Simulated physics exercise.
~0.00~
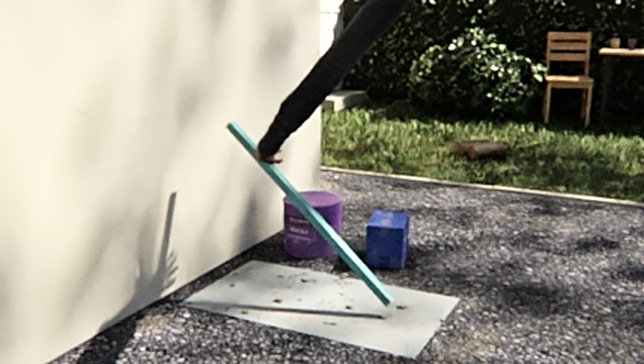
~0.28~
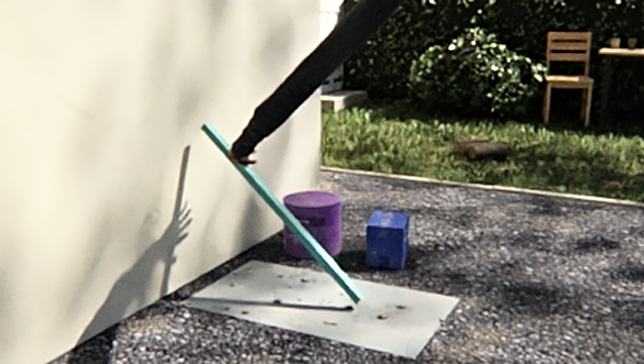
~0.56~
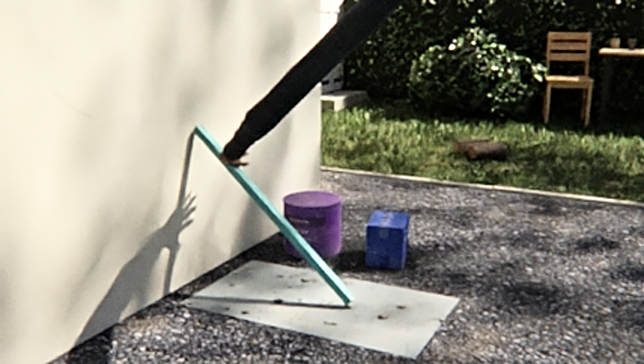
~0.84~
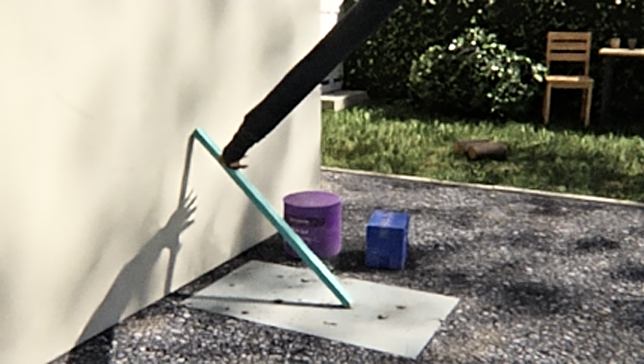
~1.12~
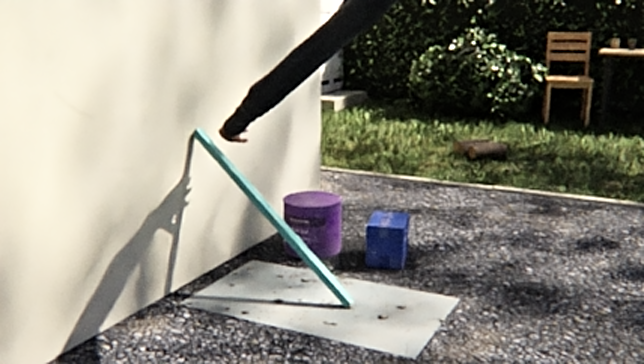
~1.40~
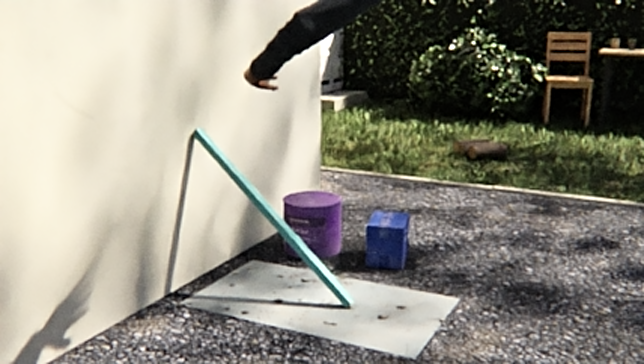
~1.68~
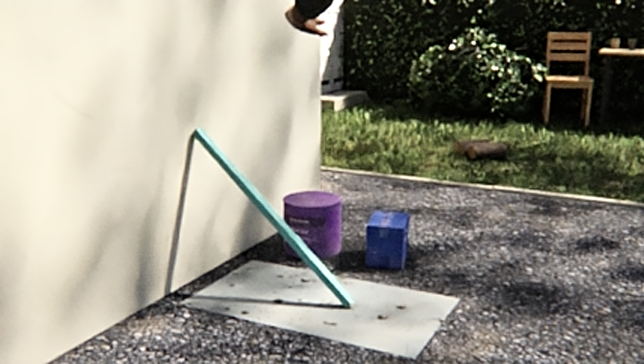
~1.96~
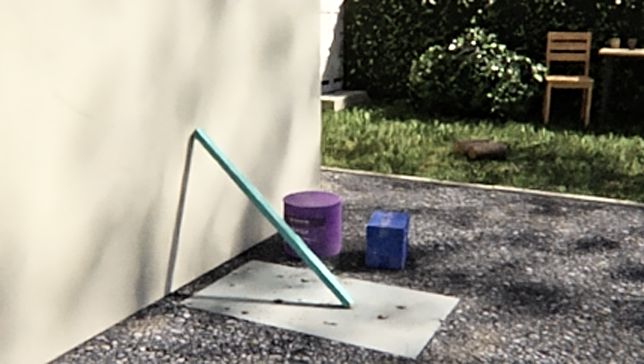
In a gravel yard beside a pale wall, a hand moved a turquoise pole left until it leaned on the wall, near a purple pail and a blue box, then let go and drew away, and the pole stayed leaning there.
